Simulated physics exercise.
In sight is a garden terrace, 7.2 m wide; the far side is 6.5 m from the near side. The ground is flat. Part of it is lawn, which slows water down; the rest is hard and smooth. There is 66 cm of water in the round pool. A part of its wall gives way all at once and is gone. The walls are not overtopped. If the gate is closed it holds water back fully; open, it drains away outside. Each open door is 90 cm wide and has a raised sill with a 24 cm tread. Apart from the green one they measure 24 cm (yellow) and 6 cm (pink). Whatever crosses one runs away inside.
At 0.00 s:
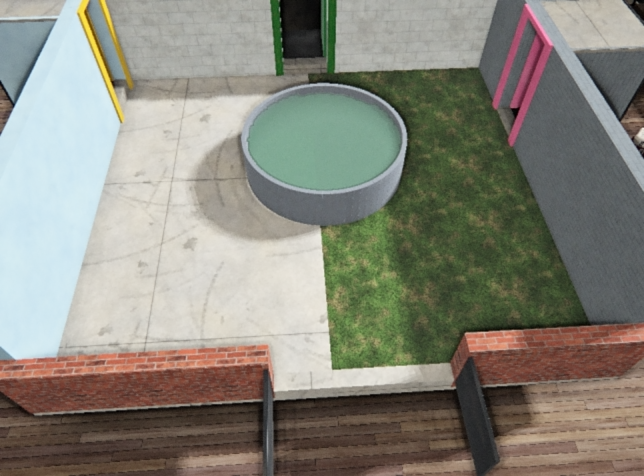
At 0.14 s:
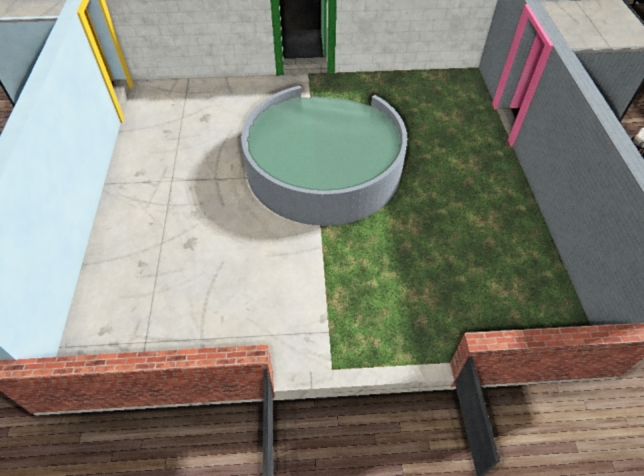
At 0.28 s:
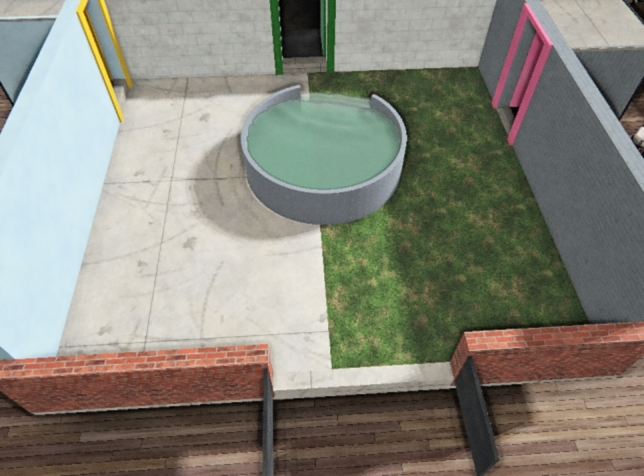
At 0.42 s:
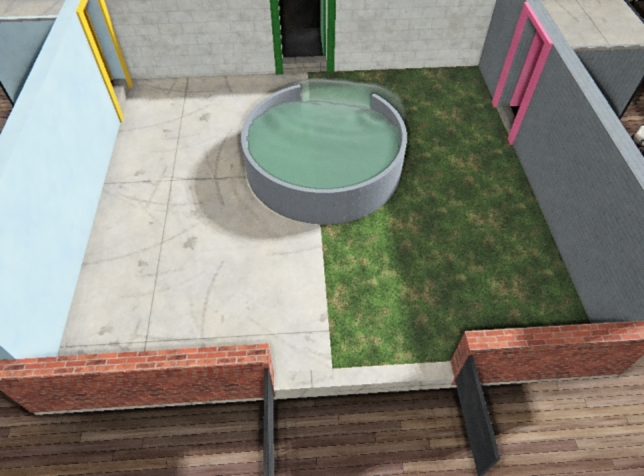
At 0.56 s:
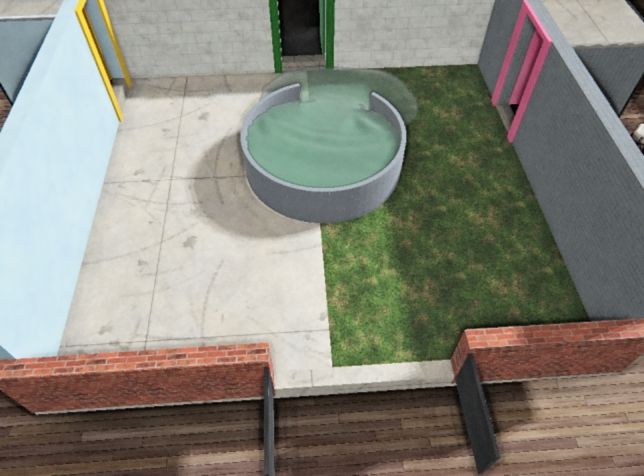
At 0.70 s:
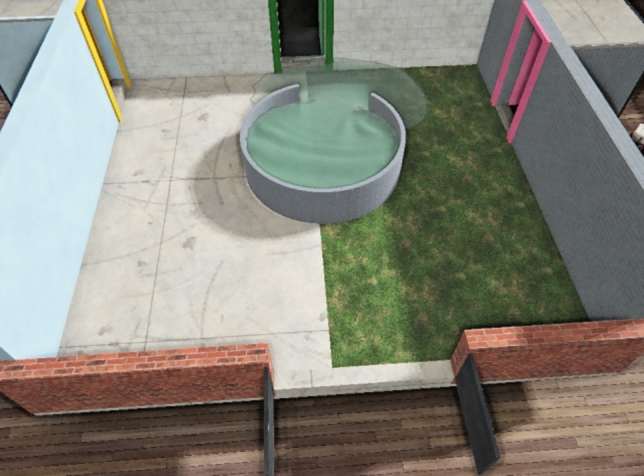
A round grey pool on a walled terrace losing part of its far wall, water pouring out and spreading to the green door.
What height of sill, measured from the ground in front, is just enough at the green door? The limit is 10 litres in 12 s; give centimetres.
About 35 cm.
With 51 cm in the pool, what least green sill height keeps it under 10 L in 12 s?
Then roughly 26 cm.
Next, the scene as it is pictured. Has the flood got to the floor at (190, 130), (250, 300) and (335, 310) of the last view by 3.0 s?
In turn: Wet, still dry, not reached.
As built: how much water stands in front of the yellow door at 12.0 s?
About 6.5 cm.
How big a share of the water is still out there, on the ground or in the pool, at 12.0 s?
About 88 per cent.
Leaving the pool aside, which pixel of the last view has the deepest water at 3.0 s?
At about (469, 65).
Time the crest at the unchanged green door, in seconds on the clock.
Around 1.8 s.
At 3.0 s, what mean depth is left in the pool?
About 30 cm.
After 1.4 s water covers 15 % of the floor, deepest (42 cm) near (333, 76); 35 cm at the green door, 19 litres in over its 21 cm sill.
After 3.0 s water covers 35 % of the floor, deepest (34 cm) near (469, 65); 26 cm at the green door, 111 litres in over its 21 cm sill.
After 12.0 s water covers 100 % of the floor, deepest (8 cm) near (299, 246); 7 cm at the green door, 122 litres in over its 21 cm sill.
At the green door as built, the water arrived by 0.6 s and peaked near 35 cm at 1.8 s.
Run again over the same 12 s with other heights there, 36 litres in over 29 cm, 2 litres over 39 cm. The limit of 10 litres is kept from about 35 cm up.
